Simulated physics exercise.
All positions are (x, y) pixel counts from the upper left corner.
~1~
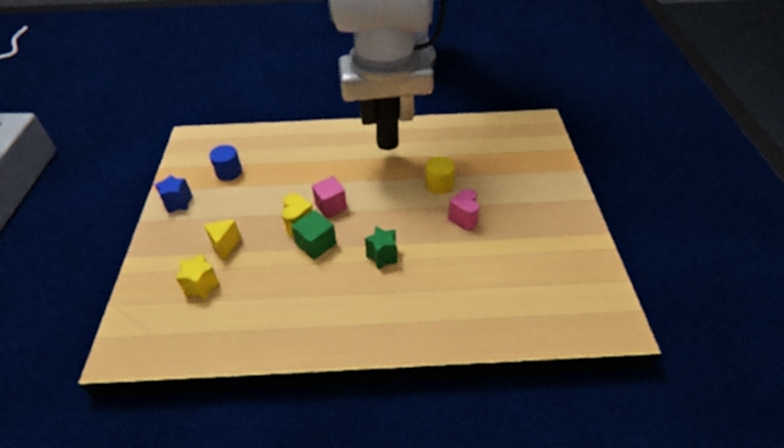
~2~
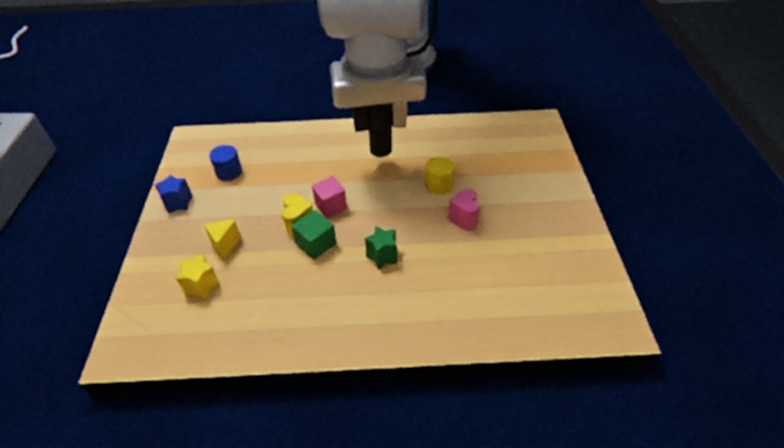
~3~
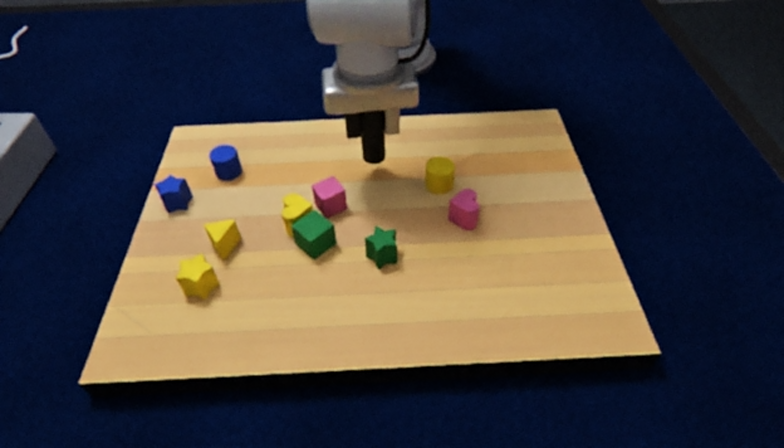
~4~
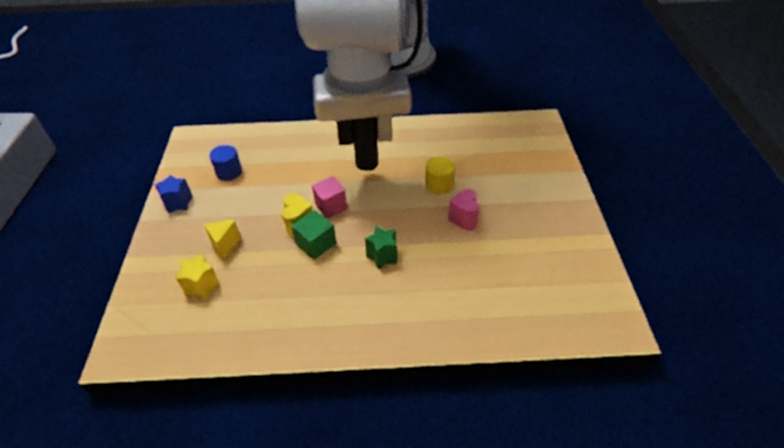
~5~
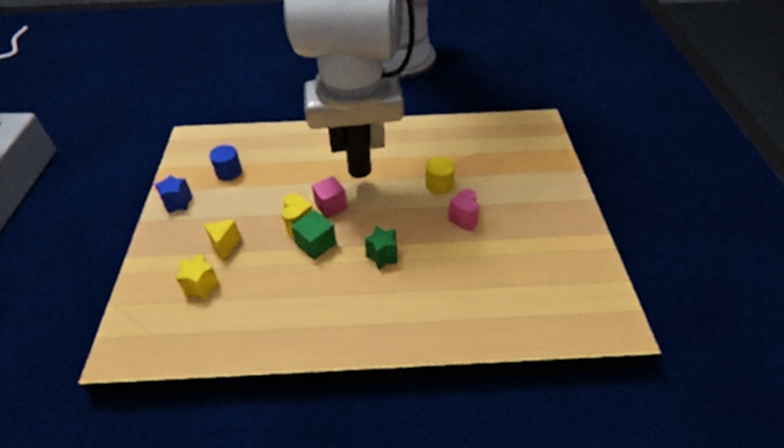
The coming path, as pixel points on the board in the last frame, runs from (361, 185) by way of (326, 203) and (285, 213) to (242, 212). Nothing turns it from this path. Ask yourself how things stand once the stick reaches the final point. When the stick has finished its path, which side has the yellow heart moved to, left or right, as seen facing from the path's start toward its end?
With start-to-end as forward, it shifts left.
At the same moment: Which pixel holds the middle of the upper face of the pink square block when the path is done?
Its top face will be centred at roughly (271, 214).
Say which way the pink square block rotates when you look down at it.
Twists anticlockwise.
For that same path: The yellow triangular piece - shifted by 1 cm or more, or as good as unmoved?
It keeps its position.
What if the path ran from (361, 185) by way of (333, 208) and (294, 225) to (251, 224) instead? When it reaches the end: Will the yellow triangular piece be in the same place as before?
No, that is not what happens.
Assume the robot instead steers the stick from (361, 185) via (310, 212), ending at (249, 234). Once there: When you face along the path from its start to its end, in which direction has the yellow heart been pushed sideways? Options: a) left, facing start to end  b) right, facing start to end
I'll go with a - left, facing start to end.
The first path, step by step. One third of the way, stick (323, 190); yellow heart (283, 213); green square block (311, 229); pink square block (307, 201), turned 20° anticlockwise.
Two thirds of the way, stick (280, 199); yellow heart (258, 234), turned 40° anticlockwise; green square block (310, 230); pink square block (272, 214), turned 55° anticlockwise.
At the end, stick (238, 198); yellow triangular piece in place; yellow heart (258, 234), turned 40° anticlockwise; green square block (310, 230); pink square block (271, 214), turned 55° anticlockwise.
